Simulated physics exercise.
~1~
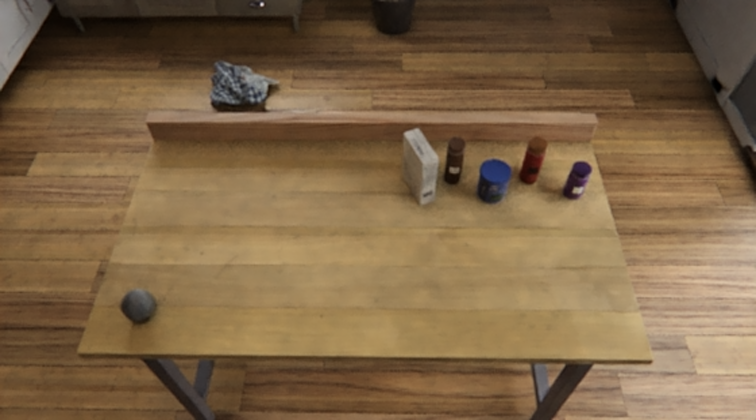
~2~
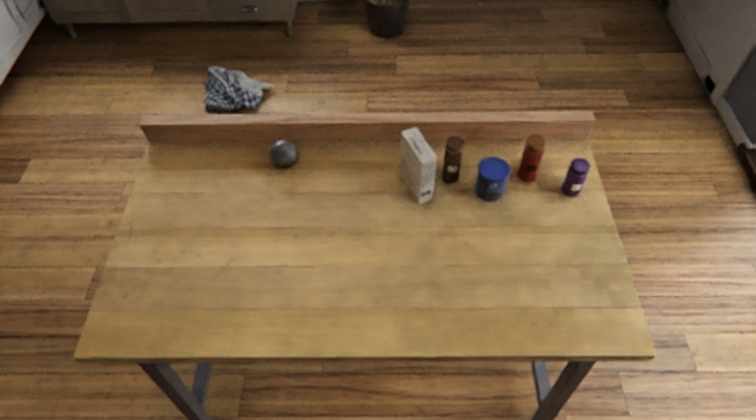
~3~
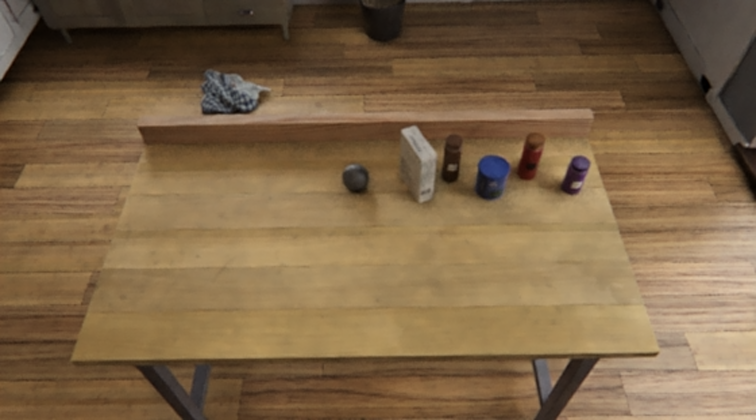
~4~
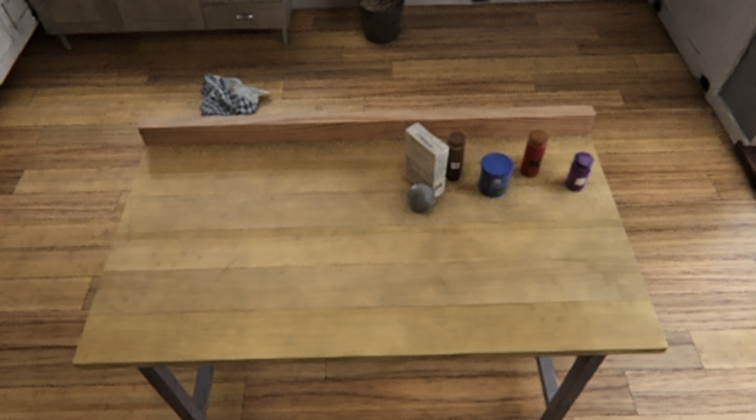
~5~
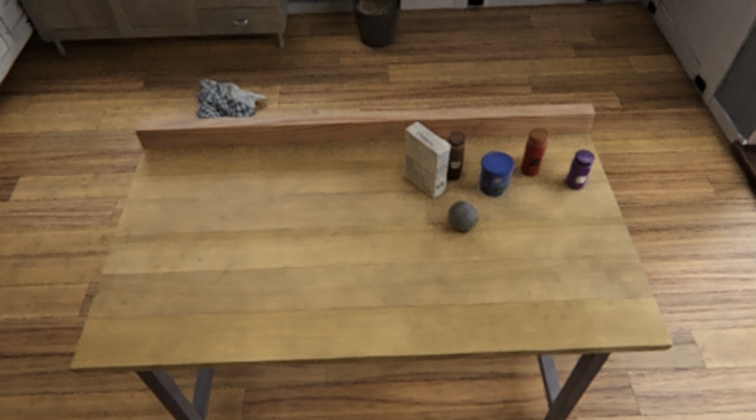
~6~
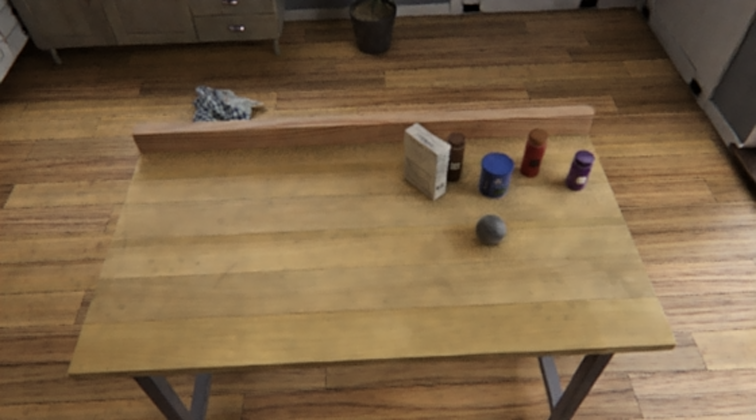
A bare wooden table with a raised strip along its far edge stands on a plank floor, seen from above and in front. Toward the far right sit a pale upright packet, a brown shaker, a blue tin, a red shaker and a purple shaker, while a dark grey ball lies at the near left corner. The ball travels up and right to the far strip, then heads back rightward at a slant. It reaches the packet, which turns slightly, and carries on past it toward the near side. It ends on the right half of the table, in front of the blue tin, with the tin and shakers still in place.
